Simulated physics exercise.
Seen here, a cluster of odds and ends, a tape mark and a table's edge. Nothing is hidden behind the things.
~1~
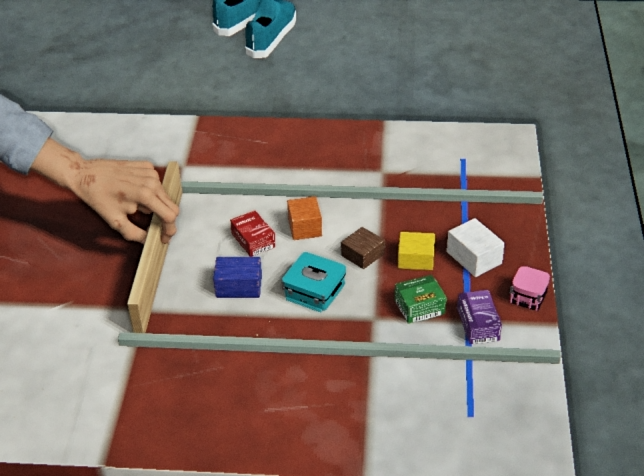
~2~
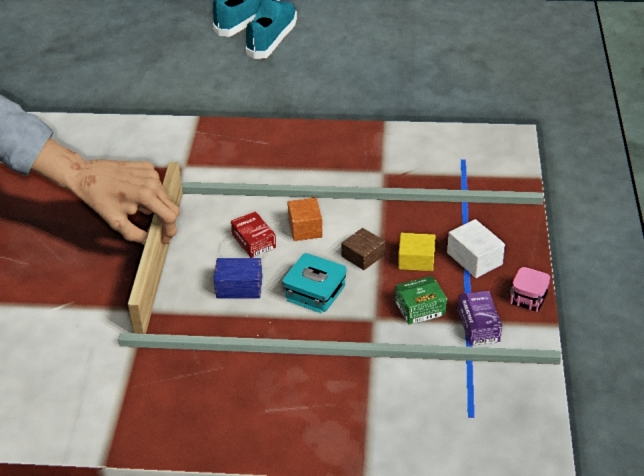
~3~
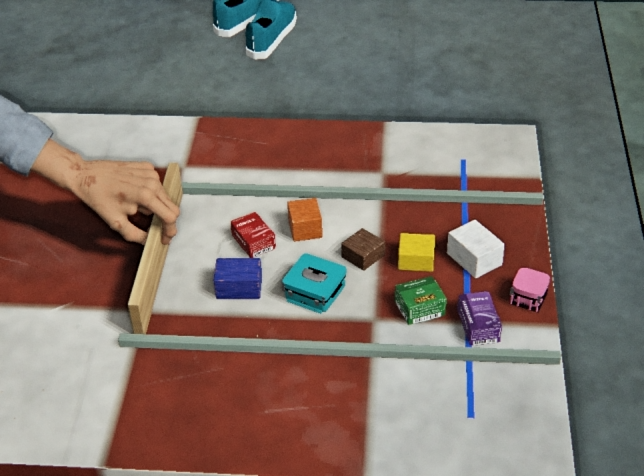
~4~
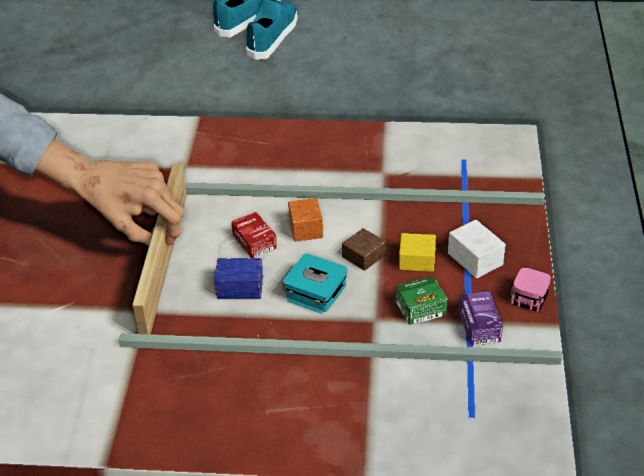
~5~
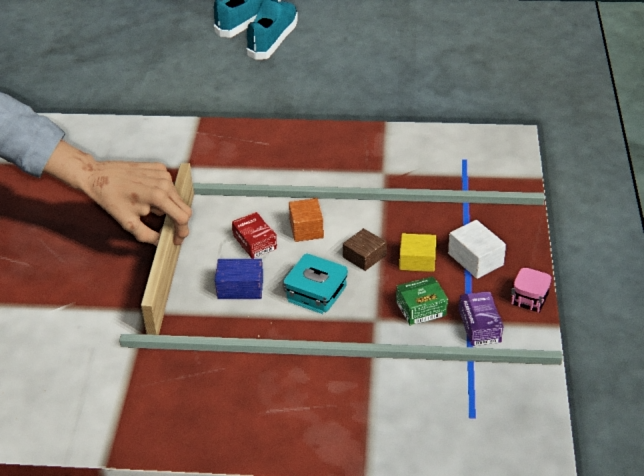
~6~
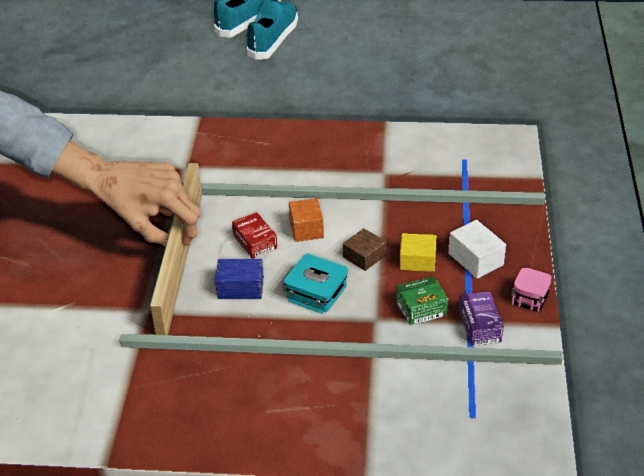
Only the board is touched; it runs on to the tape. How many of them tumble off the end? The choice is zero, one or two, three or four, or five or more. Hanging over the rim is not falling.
As it turns out, the number that fall off is three or four.
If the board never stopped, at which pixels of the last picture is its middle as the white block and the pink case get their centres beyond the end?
About (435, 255), and (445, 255) for the other.
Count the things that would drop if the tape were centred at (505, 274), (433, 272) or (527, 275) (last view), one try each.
The counts: 6, 1 and 7.
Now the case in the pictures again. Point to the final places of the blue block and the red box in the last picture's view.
The blue block at (492, 289), the red box at (483, 251).
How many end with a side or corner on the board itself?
3 of them.
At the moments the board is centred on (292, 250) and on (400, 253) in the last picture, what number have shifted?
4 and 9.
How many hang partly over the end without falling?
3 of them.
A little later, none off yet; pink case at rest near (531, 290); purple box at rest near (481, 318); white block at rest near (477, 249).
Next, none off yet; pink case at rest near (531, 290); purple box shifted a little near (498, 323); white block at rest near (479, 248).
Later still, none off yet; pink case moving near (539, 289); purple box tilted a little near (574, 334); white block shifted about its own width near (541, 248).
When it is over, the number that fall off is three or four; down, white block, purple box and pink case.
